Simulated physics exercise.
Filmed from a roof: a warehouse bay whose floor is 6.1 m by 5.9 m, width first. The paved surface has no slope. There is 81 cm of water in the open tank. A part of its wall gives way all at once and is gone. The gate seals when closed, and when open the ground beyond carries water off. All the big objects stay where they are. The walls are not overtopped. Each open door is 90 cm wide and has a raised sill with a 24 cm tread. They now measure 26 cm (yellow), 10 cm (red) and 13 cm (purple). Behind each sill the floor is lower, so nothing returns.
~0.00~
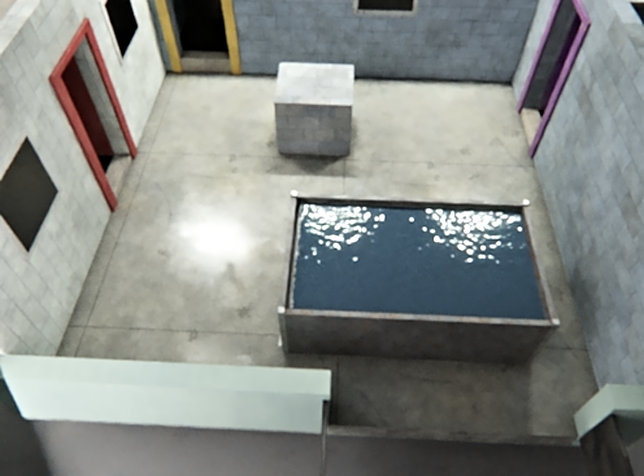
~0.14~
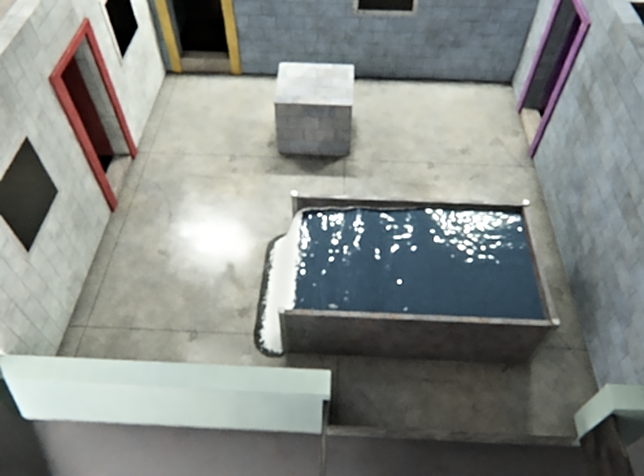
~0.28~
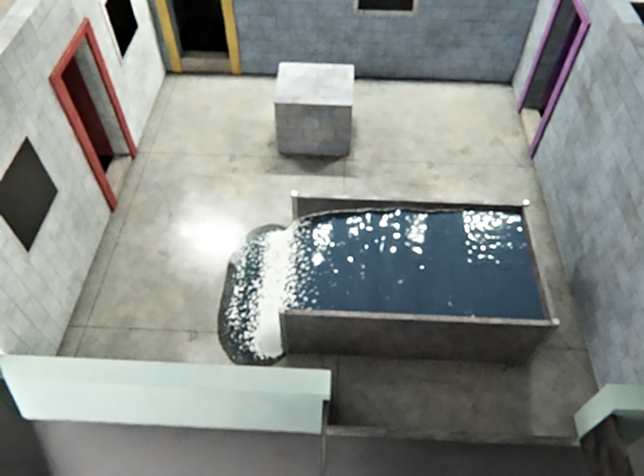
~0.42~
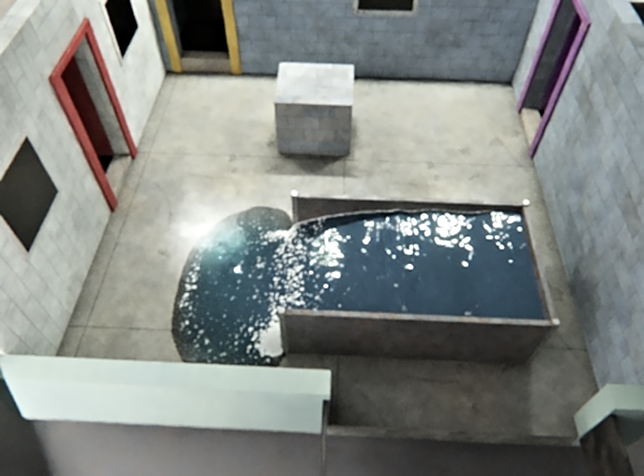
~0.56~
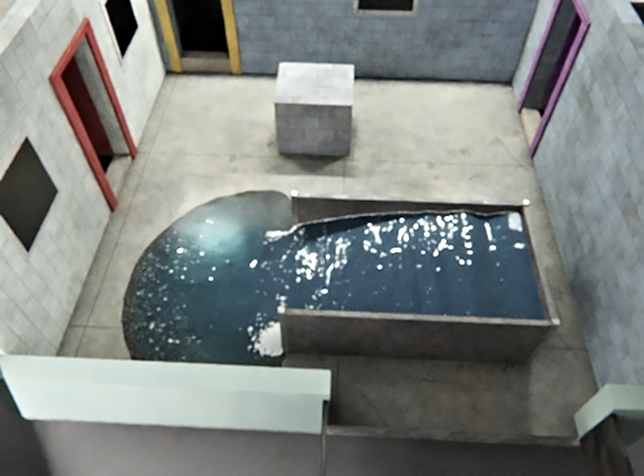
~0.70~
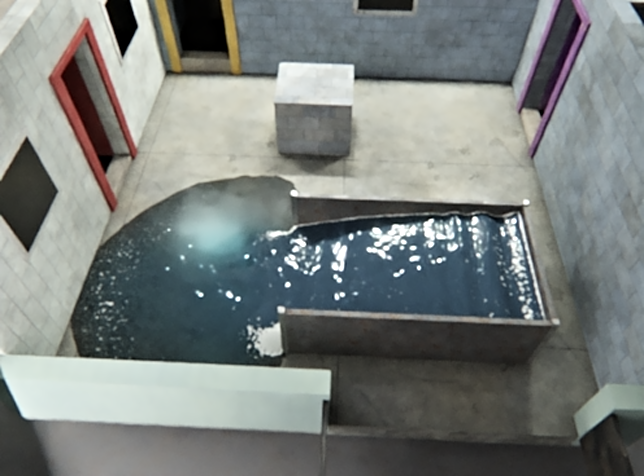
Dark blue water pours from the open left end of a rectangular tank in a grey-walled warehouse bay, seen from above by a still camera. A red-framed door stands at left, a yellow one at the back, a purple one at right, and a pale block sits behind the tank. The glinting water spreads leftward in a widening rounded sheet across the floor, while its surface inside the tank slopes down toward the opening.
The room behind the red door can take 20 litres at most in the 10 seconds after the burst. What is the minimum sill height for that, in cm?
Some 21 cm above the ground.
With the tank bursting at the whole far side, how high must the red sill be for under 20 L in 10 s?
Then roughly 13.5 cm.
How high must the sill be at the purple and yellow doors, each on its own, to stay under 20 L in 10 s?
Roughly 13.5 cm at purple and 26 cm at yellow.
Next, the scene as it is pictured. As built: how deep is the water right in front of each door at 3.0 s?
Depths in cm: Yellow 29, red 20, purple 0.
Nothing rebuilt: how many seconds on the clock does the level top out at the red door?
Around 2.0 s.
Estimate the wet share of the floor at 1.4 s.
Some 30 per cent of it.
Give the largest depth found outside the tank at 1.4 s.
Up to some 53 cm.
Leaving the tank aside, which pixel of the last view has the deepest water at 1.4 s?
Around (44, 388).
After 1.4 s water covers 30 % of the floor, deepest (53 cm) near (44, 388); 19 cm at the red door, 4 litres in over its 10 cm sill.
After 3.0 s water covers 45 % of the floor, deepest (34 cm) near (62, 343); 20 cm at the red door, 81 litres in over its 10 cm sill.
After 10.0 s water covers 95 % of the floor, deepest (16 cm) near (593, 415); 10 cm at the red door, 135 litres in over its 10 cm sill.
At the red door as built, the water arrived by 1.0 s and peaked near 23 cm at 2.0 s.
With a sill of 17.5 cm, 40 litres would have come in within the 10 s; with 24 cm, 7 litres. So under 20 litres takes about 21 cm.
